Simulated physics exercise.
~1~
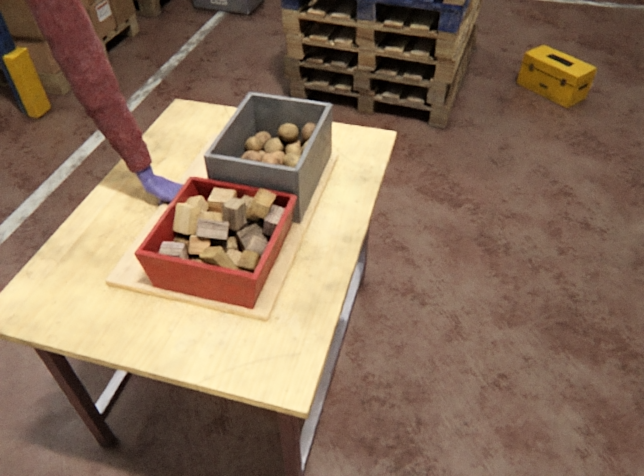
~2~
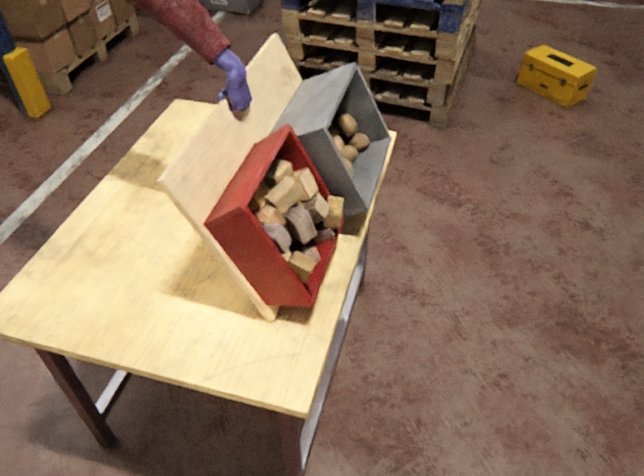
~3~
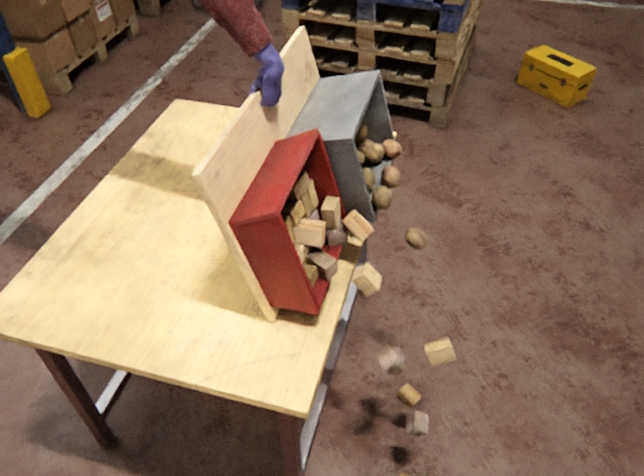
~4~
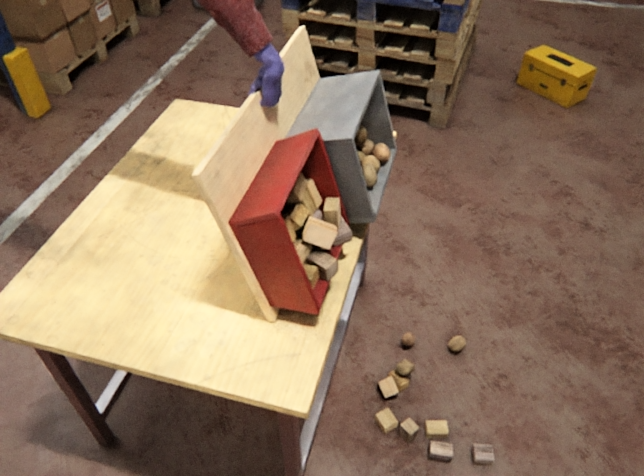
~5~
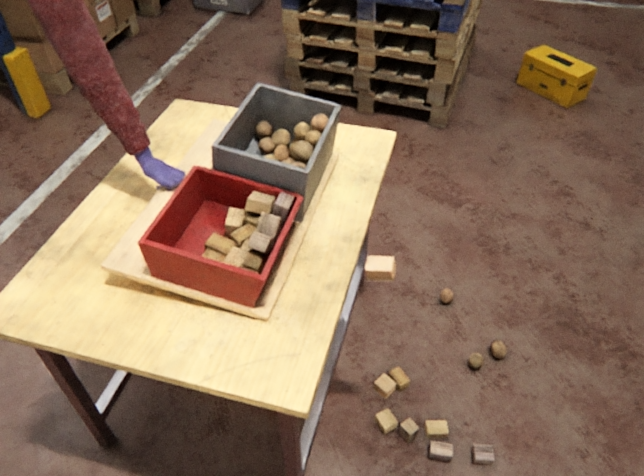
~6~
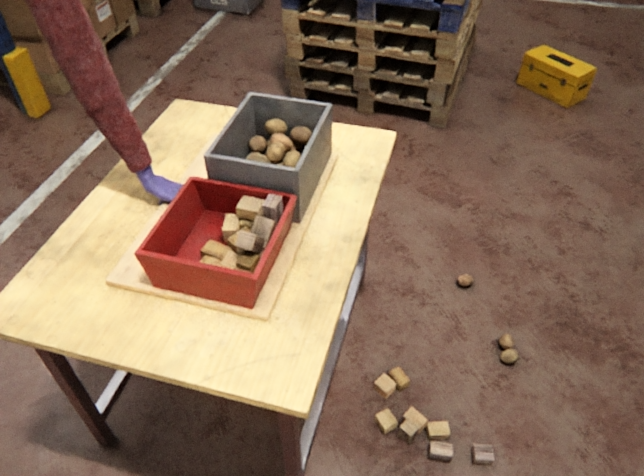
A gloved hand tips a board of two tubs, spilling some blocks, then lowers it.
